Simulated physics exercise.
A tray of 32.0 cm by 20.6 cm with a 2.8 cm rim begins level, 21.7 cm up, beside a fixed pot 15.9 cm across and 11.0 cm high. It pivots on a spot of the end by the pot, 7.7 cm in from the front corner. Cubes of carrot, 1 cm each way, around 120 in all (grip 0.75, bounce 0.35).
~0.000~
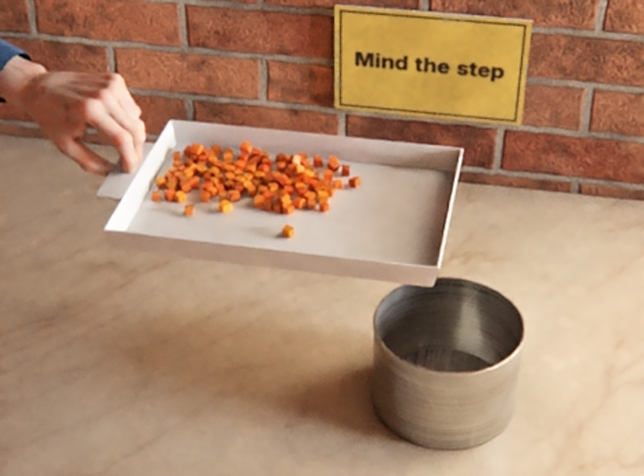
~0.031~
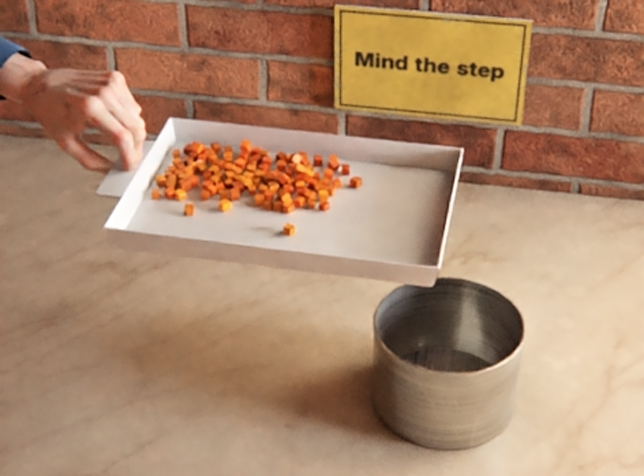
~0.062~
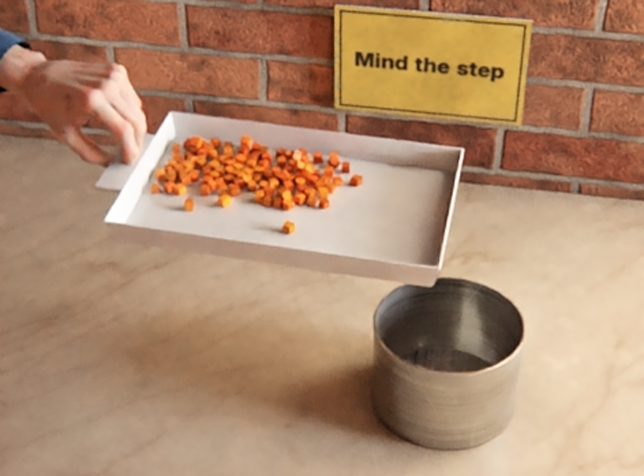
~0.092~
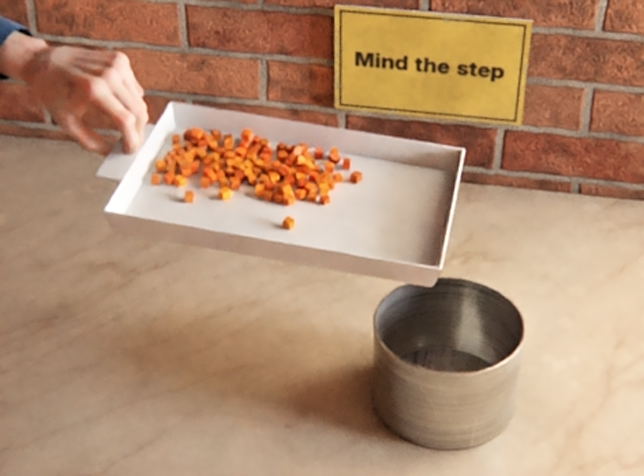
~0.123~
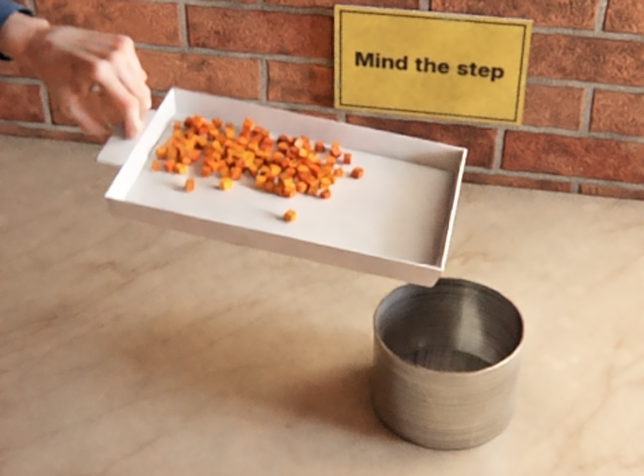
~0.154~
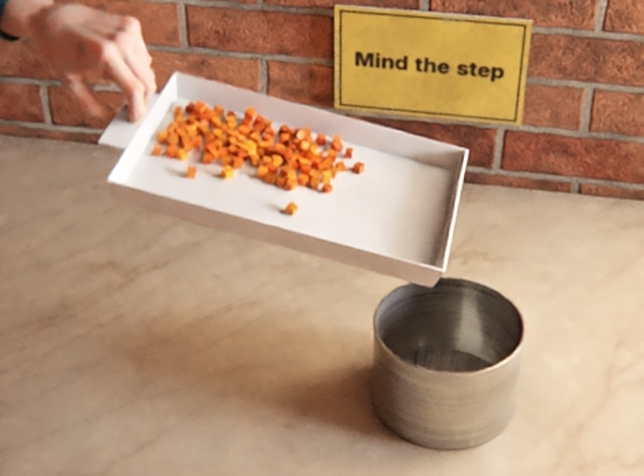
The footage shows a hand holding the left end of a white tray of orange carrot cubes above a metal pot, then raising that end so the tray slopes down to the right, the cubes staying bunched together.
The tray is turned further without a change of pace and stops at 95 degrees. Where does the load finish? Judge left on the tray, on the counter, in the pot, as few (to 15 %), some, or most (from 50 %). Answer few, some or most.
Tray: Few, counter: Most, pot: Some.
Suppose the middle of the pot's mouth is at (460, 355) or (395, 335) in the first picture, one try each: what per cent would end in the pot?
About 15 and 0 per cent.
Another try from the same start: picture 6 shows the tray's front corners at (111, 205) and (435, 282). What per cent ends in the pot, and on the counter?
Pot 10, counter 90.
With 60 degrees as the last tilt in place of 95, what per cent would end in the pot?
In that case some 10 per cent.
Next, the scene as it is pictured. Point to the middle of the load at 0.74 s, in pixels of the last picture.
At about (476, 205).
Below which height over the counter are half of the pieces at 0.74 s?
About 22 cm.
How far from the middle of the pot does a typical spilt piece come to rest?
Some 28 cm.
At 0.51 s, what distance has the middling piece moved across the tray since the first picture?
Roughly 3 cm.
After 0.51 s, tilt 52 degrees; the tray holds 100 %, the pot 0 %.
After 0.74 s, tilt 79 degrees; the tray holds 80 %, the pot 0 %.
After 1.09 s, tilt 95 degrees; the tray holds 5 %, the pot 15 %.
By 2.3 s all is still; tray 5 %, counter 75 %, pot 25 %.
